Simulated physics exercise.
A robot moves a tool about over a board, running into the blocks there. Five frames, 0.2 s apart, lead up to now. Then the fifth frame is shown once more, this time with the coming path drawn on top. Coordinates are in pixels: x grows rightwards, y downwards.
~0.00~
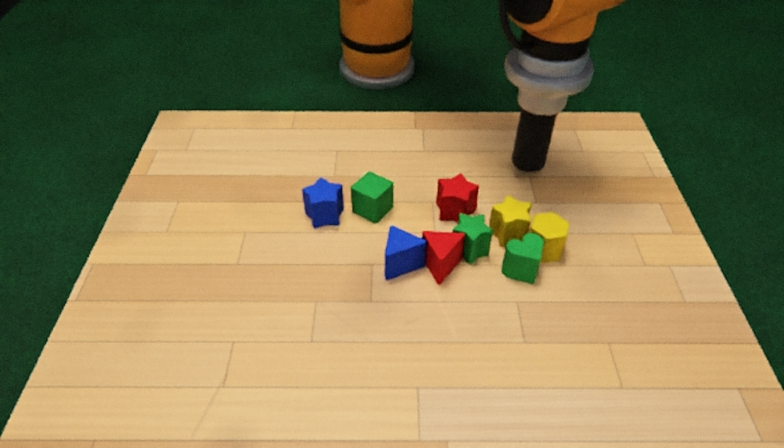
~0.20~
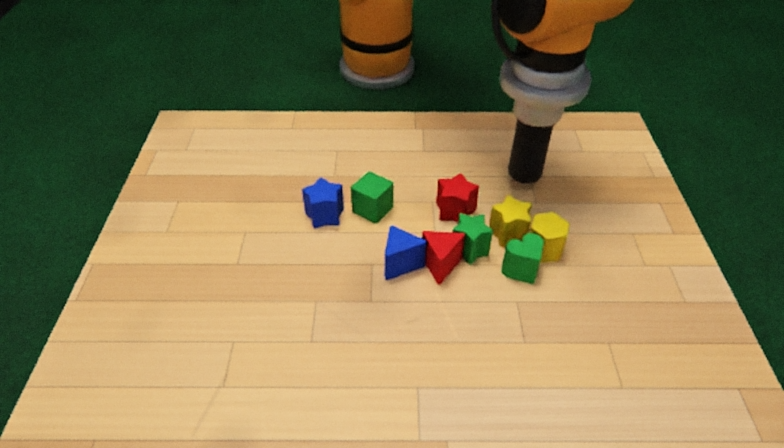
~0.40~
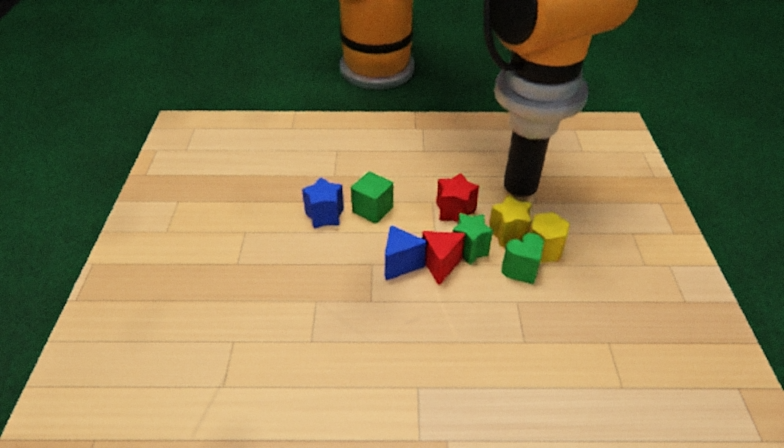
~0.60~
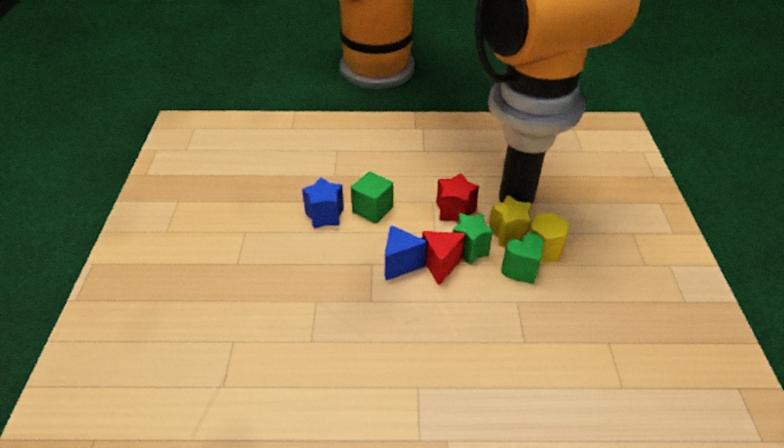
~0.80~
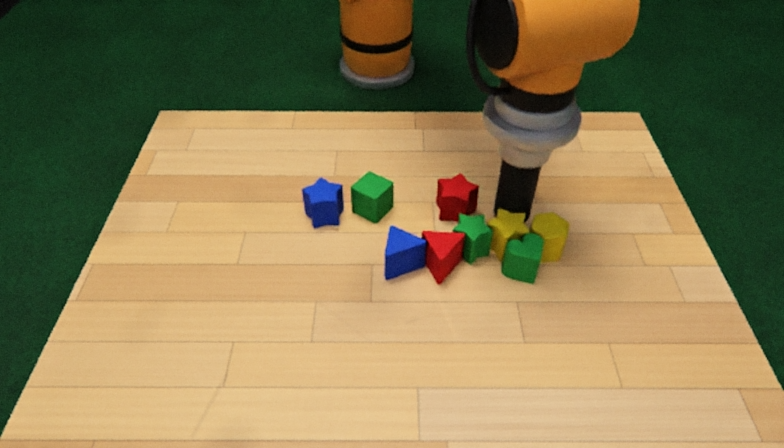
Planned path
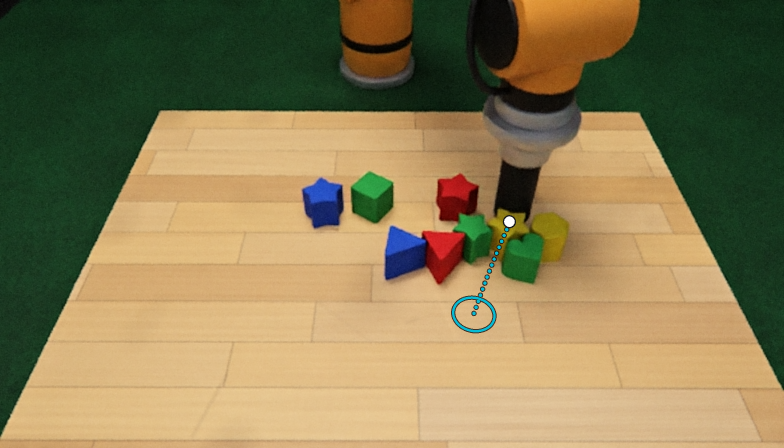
A robot arm's dark tool moves toward the viewer and slightly left over a pale wooden board on a green surface, seen from above at an angle by a still camera. Blue star and green cube sit left, a red star, blue and red triangles and green star near the middle, yellow star, yellow block and green heart right. The tool reaches the yellow star and nudges it slightly nearer the viewer, while the other blocks stay put.
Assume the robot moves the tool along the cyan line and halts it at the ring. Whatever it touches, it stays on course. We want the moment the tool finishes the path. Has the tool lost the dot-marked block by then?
I expect so.
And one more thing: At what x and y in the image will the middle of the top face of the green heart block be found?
Somewhere near (545, 296).
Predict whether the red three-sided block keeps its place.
That block is going to get moved.
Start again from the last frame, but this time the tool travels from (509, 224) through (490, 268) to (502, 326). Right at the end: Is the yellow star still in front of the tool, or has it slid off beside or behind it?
The tool keeps it before itself.
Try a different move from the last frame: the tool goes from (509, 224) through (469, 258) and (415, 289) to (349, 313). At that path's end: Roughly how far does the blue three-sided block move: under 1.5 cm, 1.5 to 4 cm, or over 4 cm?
Moves over 4 cm.
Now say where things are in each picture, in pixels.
Lower end of the tool (528, 162), tops of blocks, red three-sided block (443, 241), green star (473, 225), yellow star (514, 209), green heart block (527, 246), in the first frame.
Tool (525, 173), blocks as before, in the second frame.
Tool (521, 185), blocks as before, in the third frame.
Tool (516, 199), blocks as before, in the fourth frame.
Tool (512, 213), red three-sided block (443, 241), green star (473, 225), yellow star (509, 222), green heart block (527, 246), in the fifth frame.
The drawn path runs from (509, 224) directly to (474, 314); the dot is on the yellow star.
The first path, step by step. One third of the way, tool (500, 241); red three-sided block (434, 242), turned 20° anticlockwise; green star (469, 237), turned 75° clockwise; yellow star (508, 253), turned 20° anticlockwise; green heart block (534, 272).
Two thirds of the way, tool (488, 271); red three-sided block (427, 243); green star (454, 256), turned 90° clockwise; yellow star (507, 284), turned 35° anticlockwise; green heart block (542, 290), turned 35° anticlockwise.
At the end, tool (476, 303); red three-sided block (426, 243); green star (447, 266), turned 120° clockwise; yellow star (513, 308), turned 75° anticlockwise; green heart block (545, 296), turned 65° anticlockwise.
